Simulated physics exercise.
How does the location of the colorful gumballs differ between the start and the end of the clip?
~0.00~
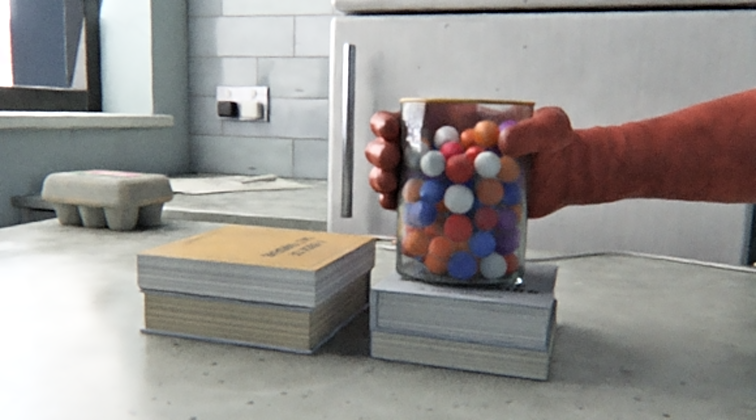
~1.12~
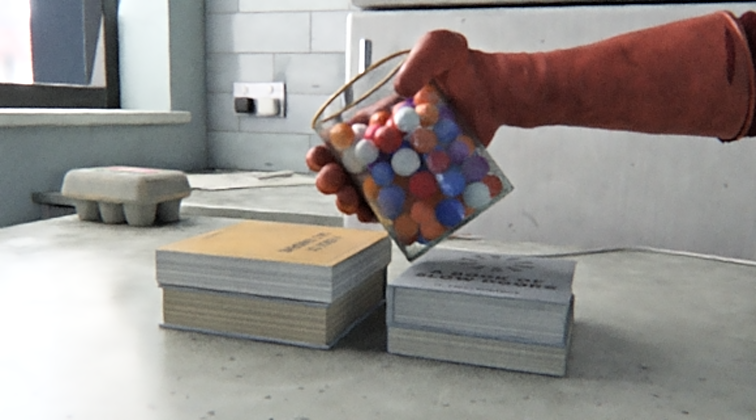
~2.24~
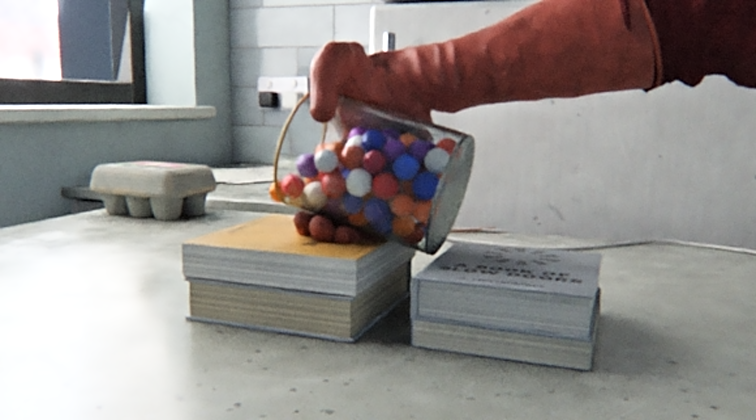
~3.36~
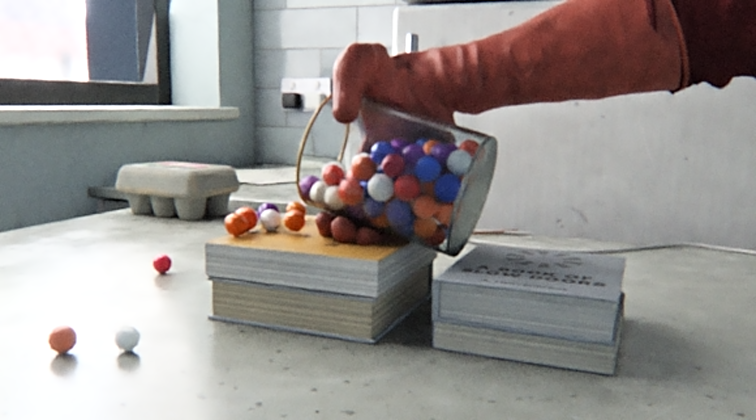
At the start, the gumballs are all inside the upright glass at the gray books on the right. By the end, they are farther left and lower overall, with most in the tipped glass and a few out on the orange-topped books and the counter.
